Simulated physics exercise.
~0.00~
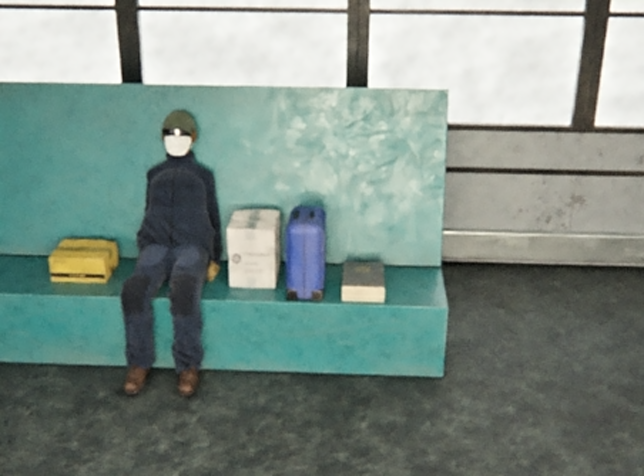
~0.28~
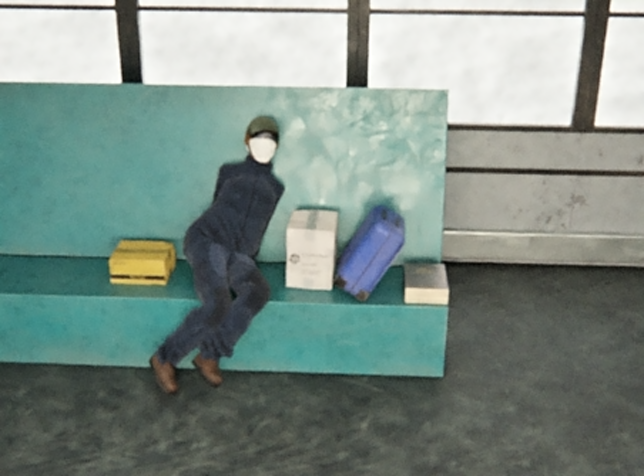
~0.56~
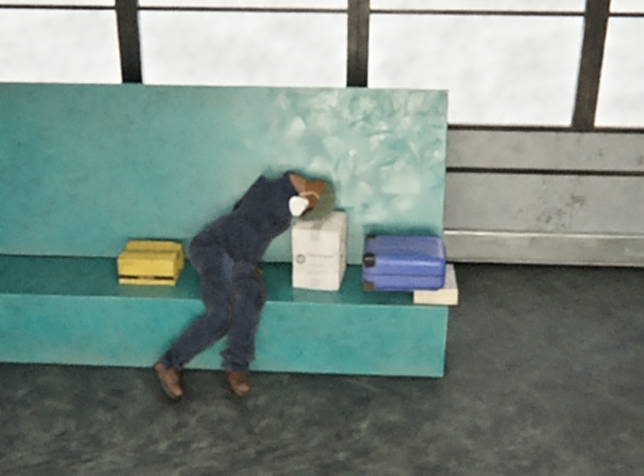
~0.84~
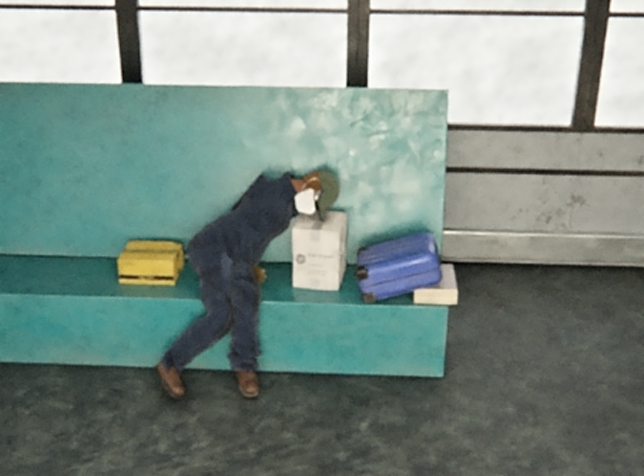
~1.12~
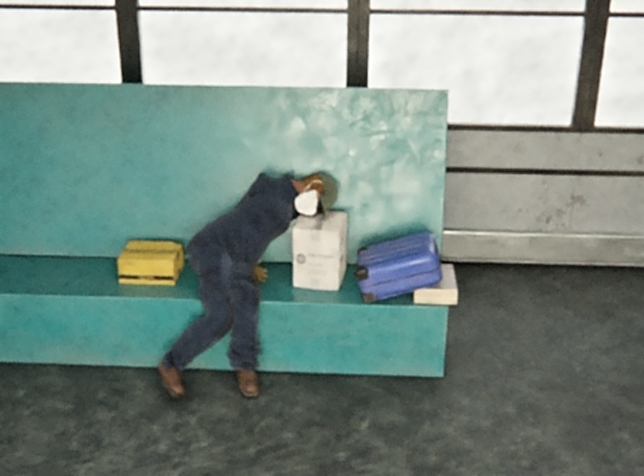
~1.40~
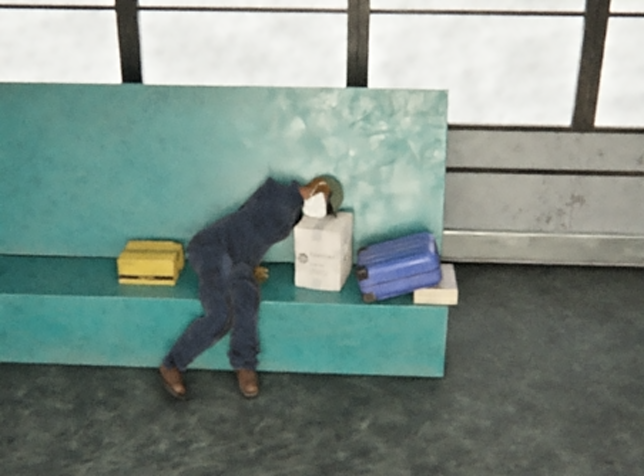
A seated figure slides right and slumps onto a white box beside a toppled blue case.
